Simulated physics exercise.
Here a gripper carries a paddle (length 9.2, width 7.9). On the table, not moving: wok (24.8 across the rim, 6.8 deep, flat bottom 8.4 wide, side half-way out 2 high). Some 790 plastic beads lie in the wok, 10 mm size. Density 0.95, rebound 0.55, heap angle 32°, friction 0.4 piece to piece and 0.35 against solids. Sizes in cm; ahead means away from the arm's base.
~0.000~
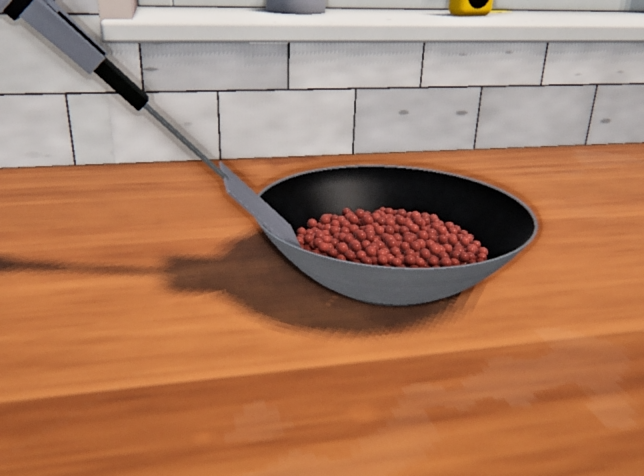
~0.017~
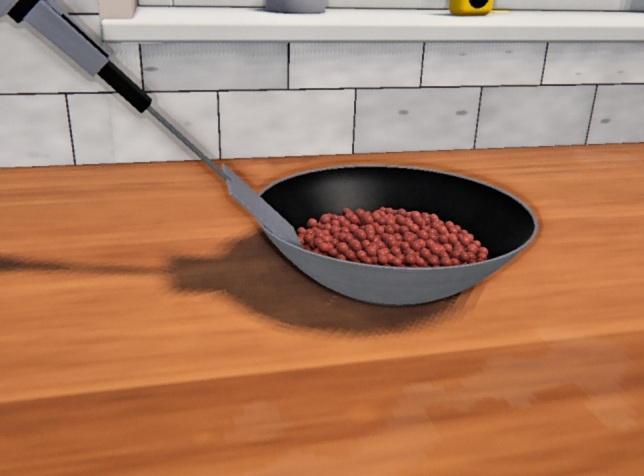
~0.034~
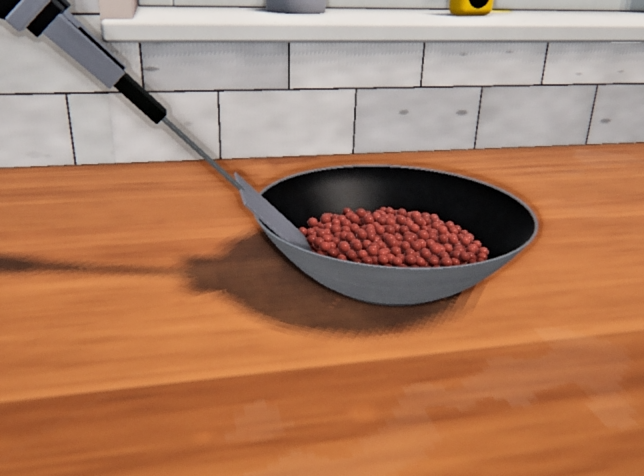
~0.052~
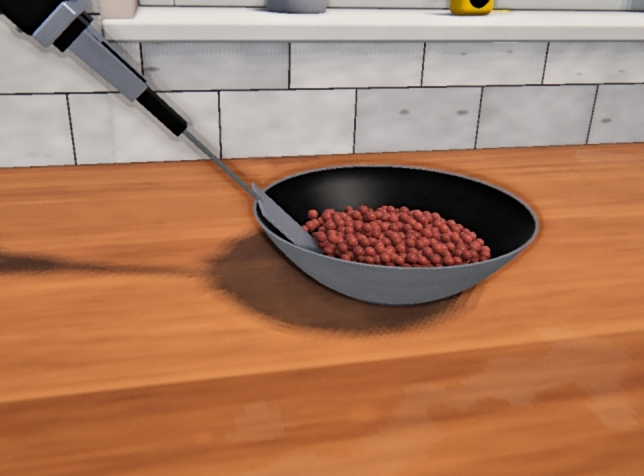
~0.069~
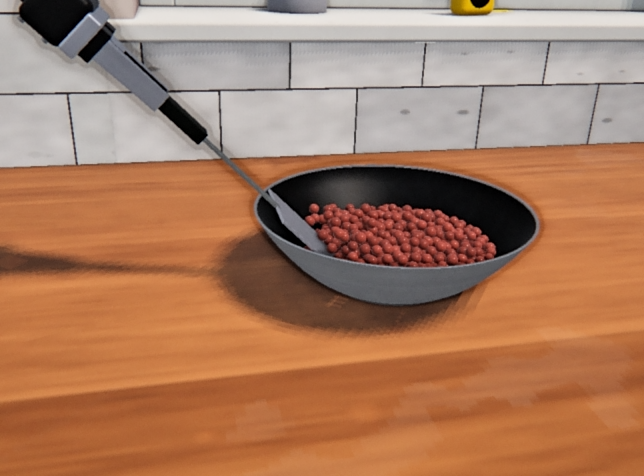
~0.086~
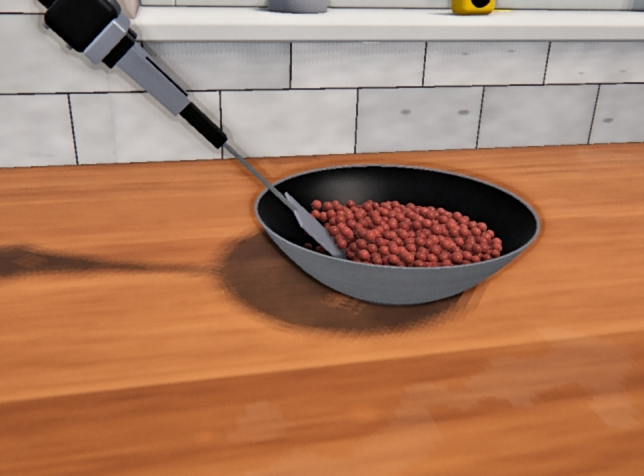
A paddle held by a gripper pushes small red beads rightward in a dark wok.
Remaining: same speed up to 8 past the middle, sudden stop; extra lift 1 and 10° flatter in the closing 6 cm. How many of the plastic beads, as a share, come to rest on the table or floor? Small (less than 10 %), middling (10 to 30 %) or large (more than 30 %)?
Answer: Large; more than 30 % of the plastic beads finish on the table or floor.
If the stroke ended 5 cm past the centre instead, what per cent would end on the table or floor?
It would be near 5 per cent.
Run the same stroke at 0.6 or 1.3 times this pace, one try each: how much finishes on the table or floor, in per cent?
About 15 and 40 per cent.
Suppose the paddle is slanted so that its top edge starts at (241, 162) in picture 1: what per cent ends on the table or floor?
About 40 per cent.
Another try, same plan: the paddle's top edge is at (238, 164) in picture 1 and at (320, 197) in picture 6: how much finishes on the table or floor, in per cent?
About 45 per cent.
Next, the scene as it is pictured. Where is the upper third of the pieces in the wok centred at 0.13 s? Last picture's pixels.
Around (437, 228).
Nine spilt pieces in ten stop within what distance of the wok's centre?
About 40 cm.
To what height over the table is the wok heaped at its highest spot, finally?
Roughly 7.0 cm.
After 0.13 s, sloping 46°, highest piece 6 above the table; 794 in the wok.
After 0.17 s, sloping 42°, highest piece 8 above the table; 794 in the wok.
After 0.39 s, sloping 36°, highest piece 10 above the table; 499 in the wok, 125 on the table or floor, 170 on the blade or in flight.
After 1.44 s, sloping 36°, highest piece 7 above the table; 496 in the wok, 298 on the table or floor.
In the end, 496 in the wok, 298 on the table or floor. That is 38 % on the table or floor.
